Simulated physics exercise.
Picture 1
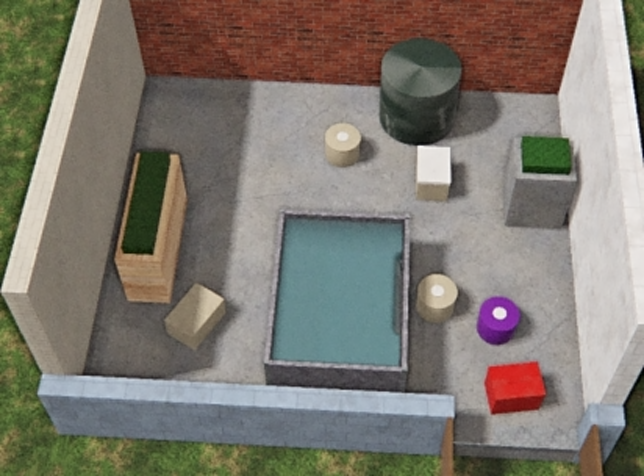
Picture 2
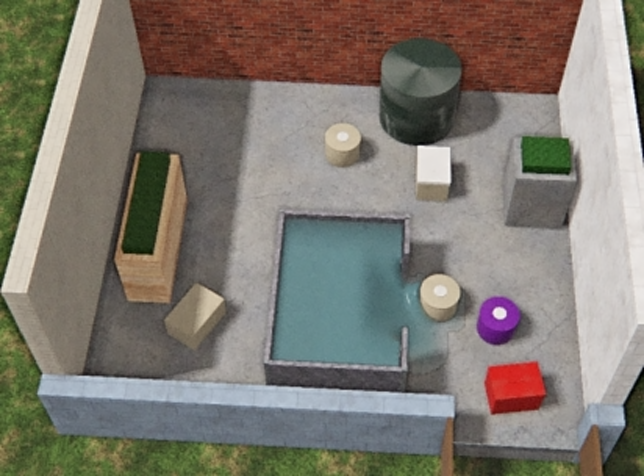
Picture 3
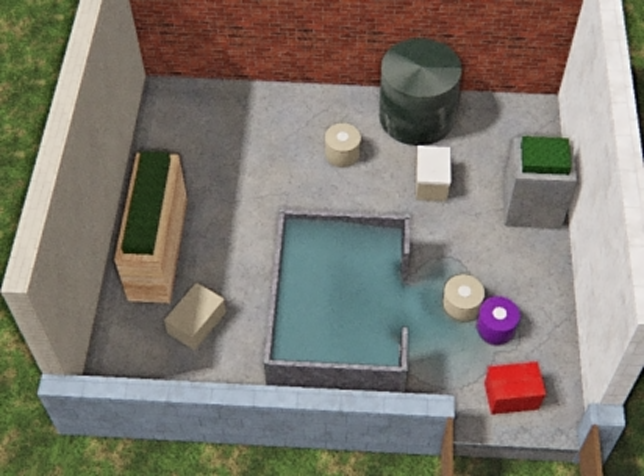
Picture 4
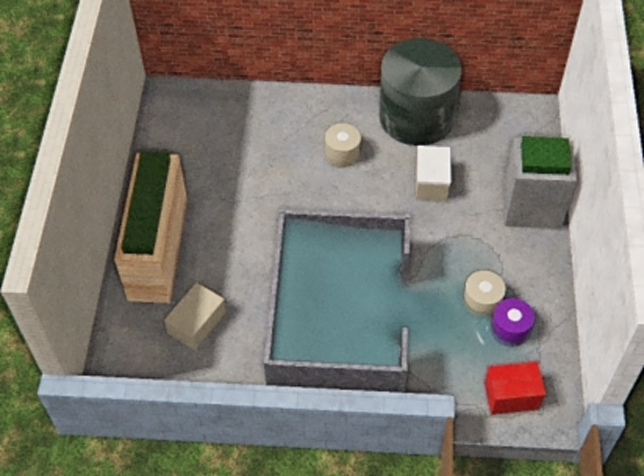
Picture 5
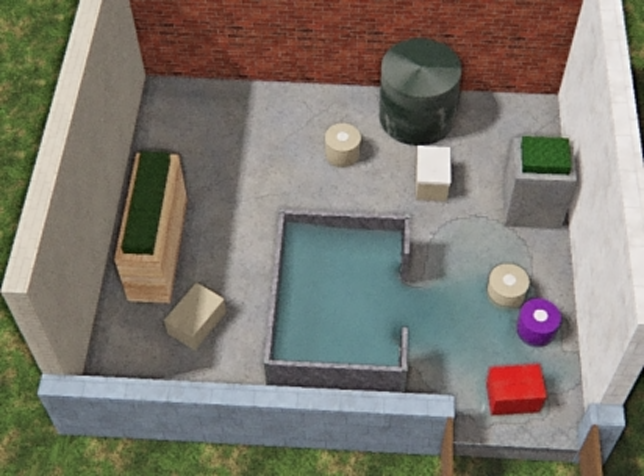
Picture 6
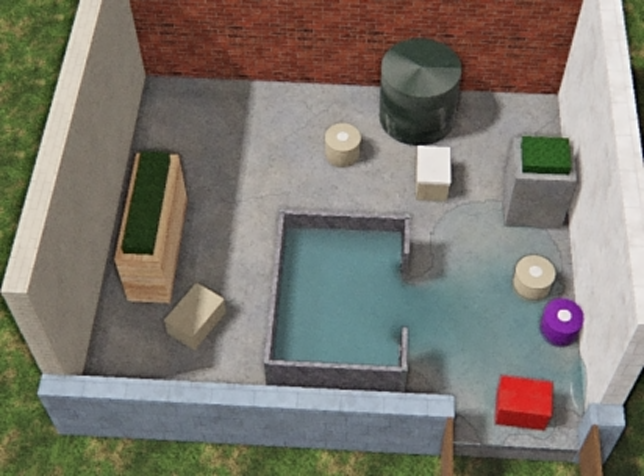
In a walled yard, water spread from an opening in the right side of a square tank, pushing a nearby cream tub and then a purple one rightward before the red chest shifted slightly.
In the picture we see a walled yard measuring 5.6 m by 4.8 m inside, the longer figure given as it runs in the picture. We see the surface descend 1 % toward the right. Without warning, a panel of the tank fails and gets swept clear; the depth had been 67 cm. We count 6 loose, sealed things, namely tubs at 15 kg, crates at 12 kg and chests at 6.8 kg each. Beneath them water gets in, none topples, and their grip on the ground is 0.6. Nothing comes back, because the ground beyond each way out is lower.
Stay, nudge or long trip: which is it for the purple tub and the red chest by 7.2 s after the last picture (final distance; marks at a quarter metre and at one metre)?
As I see it, I expect the purple tub to be swept well away, I expect the red chest to be swept well away.
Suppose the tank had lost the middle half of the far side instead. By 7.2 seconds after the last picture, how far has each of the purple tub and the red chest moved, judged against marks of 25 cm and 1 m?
Under that change the purple tub would sit tight and the red chest would sit tight.
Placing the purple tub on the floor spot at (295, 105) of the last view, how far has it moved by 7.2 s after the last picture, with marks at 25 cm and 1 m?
As it turns out, it barely budges.
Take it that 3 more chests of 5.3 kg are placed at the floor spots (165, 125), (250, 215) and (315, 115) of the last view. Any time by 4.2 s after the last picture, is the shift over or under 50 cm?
In sequence: Stays within; stays within; stays within.
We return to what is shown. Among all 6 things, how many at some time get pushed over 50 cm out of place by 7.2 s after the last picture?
Count: 4.
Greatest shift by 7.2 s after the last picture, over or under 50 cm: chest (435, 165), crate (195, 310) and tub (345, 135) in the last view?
In sequence - crossed the line; stayed below the line; stayed below the line.
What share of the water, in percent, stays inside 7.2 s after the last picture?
58 % or so.
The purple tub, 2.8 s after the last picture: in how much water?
8 cm or so.
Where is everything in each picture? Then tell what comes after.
The first frame shows the purple tub at (499, 314) rests on the ground; the red chest at (516, 380), on the bottom; 2.6 m2 under water; 0 of 6 have shifted.
The second frame shows the purple tub at (499, 314) rests on the ground; the red chest at (516, 380), on the bottom; water covers 3.1 m2; 0 of 6 have shifted.
The third frame shows the purple tub at (499, 314) rests on the ground; the red chest at (516, 380), on the bottom; 3.7 m2 under water; 1 of 6 have shifted.
The fourth frame shows the purple tub at (514, 315) rests on the ground, 17 cm from its start; the red chest at (516, 380), on the bottom; 4.7 m2 under water; 2 of 6 have shifted.
The fifth frame shows the purple tub at (540, 316), on the bottom, 46 cm from its start; the red chest at (518, 382), on the bottom; 5.8 m2 under water; 2 of 6 have shifted.
The sixth frame shows the purple tub at (564, 316) rests on the ground, 73 cm from its start; the red chest at (526, 396), on the bottom, 20 cm from its start; water covers 6.8 m2; 3 of 6 have shifted.
Then, 0.9 s after the last picture the purple tub is near (559, 313), 0.6 m from its start, afloat; the red chest has gone out; 1 of 6 are out; 2 afloat.
Then, 2.8 s after the last picture the purple tub is near (489, 422), 1.3 m from its start, aground; the red chest has gone out; 1 of 6 are out; 1 afloat.
Then, 4.8 s after the last picture the purple tub has gone out; the red chest has gone out; 2 of 6 are out; 1 afloat.
Then, 7.2 s after the last picture the purple tub has gone out; the red chest has gone out; 2 of 6 are out; 0 afloat.
